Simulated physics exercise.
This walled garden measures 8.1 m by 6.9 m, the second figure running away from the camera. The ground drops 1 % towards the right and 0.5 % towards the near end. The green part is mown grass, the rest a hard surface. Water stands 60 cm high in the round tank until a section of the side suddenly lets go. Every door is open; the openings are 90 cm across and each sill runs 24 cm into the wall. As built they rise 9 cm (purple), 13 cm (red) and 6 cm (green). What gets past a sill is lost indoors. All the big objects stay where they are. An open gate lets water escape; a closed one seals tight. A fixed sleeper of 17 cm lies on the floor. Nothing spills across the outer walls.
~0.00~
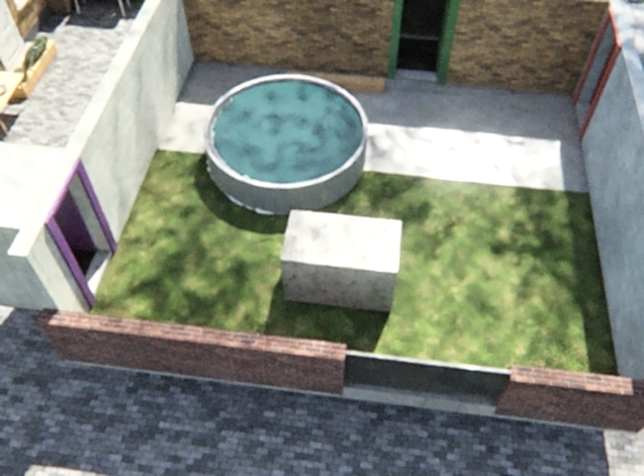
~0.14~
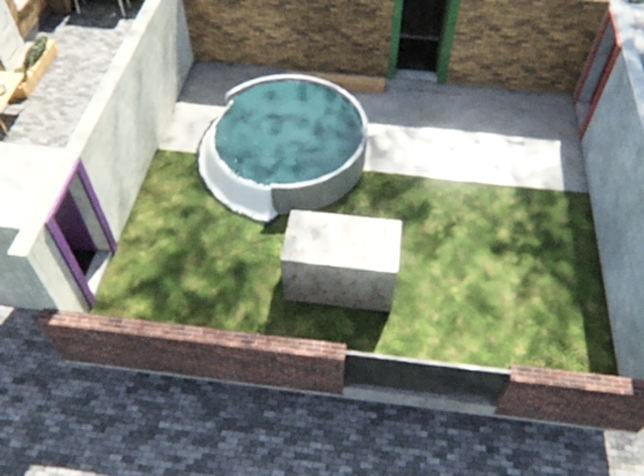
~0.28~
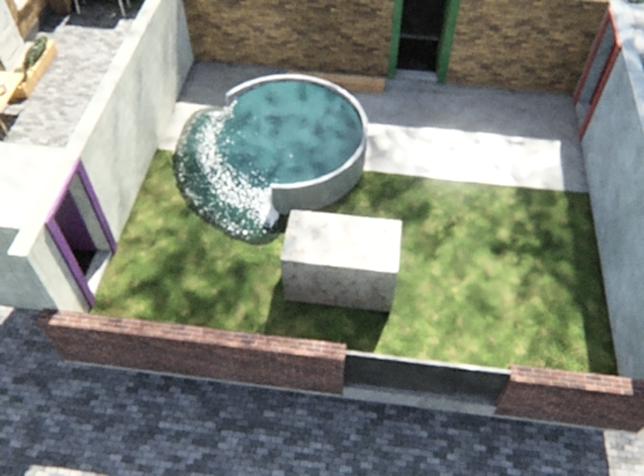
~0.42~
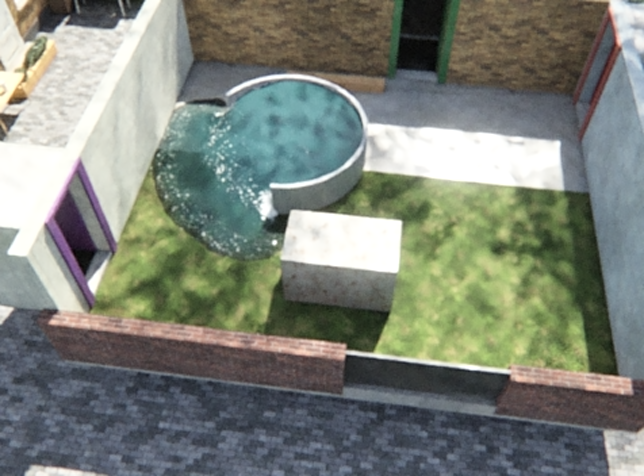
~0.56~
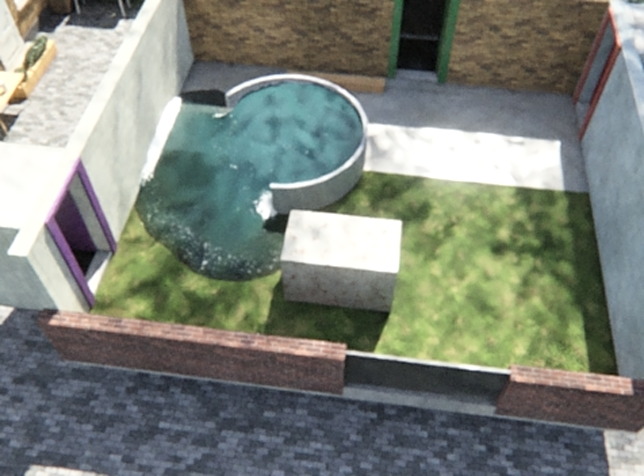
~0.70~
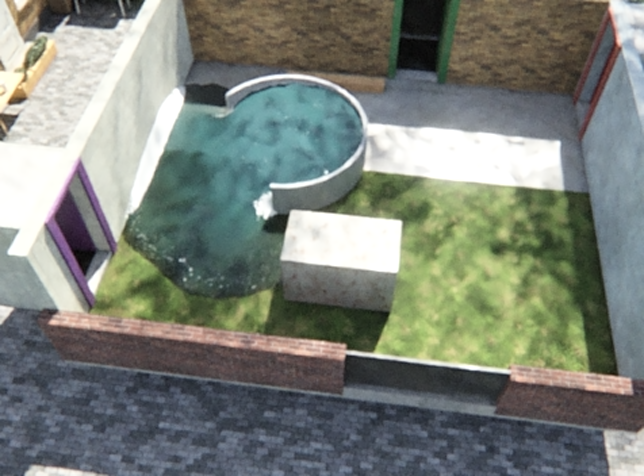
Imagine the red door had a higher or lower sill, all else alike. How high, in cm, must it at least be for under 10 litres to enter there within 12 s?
At least 6 cm or so.
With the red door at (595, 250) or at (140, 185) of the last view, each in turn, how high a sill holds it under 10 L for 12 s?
Roughly 7.5 and 30 cm.
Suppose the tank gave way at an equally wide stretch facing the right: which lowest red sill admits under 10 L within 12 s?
Some 32 cm.
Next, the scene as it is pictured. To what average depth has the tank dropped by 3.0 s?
Some 18 cm.
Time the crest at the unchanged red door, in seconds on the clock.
Around 6.5 s.
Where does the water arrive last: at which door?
Last comes the red one.
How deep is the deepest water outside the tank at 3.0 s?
Roughly 40 cm.
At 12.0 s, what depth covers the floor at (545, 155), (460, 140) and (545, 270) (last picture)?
Roughly 7, 6 and 10 cm, in turn.
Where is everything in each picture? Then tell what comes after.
In the first picture, the round tank at (286, 130) is whole and still, 60 cm deep; the red door at (595, 80) is dry.
In the second picture, the front is at a hidden place, 0.3 m from the gap at (214, 167); 0.6 m2 of floor is wet, 60 cm left at the back.
In the third picture, the front is at (196, 115), 0.7 m from the gap at (214, 169); 2.4 m2 of floor is wet, 60 cm left at the back.
In the fourth picture, the front is at (175, 113), 1.1 m from the gap at (214, 170); 4.6 m2 of floor is wet, 60 cm left at the back.
In the fifth picture, water pours out at (214, 170) and has run 1.6 m, to (206, 273); about 7 cm deep outside, 60 cm at the back.
In the sixth picture, the gap is at (214, 170), the front 2.0 m out at (183, 286); the back of the round tank holds 59 cm; 6.1 m in a straight line remain to the red door at (595, 80).
After 1.4 s water covers 25 % of the floor, deepest (36 cm) near (164, 155); it has not reached the red door.
After 3.0 s water covers 35 % of the floor, deepest (40 cm) near (79, 338); it has not reached the red door.
After 12.0 s water covers 95 % of the floor, deepest (11 cm) near (599, 404); 8 cm at the red door, 0 litres in over its 13 cm sill.
At the red door as built, the water arrived by 5.9 s and peaked near 9 cm at 6.6 s.
With a sill of 5 cm, 18 litres would have come in within the 12 s; with 6.5 cm, 5 litres. So under 10 litres takes about 6 cm.
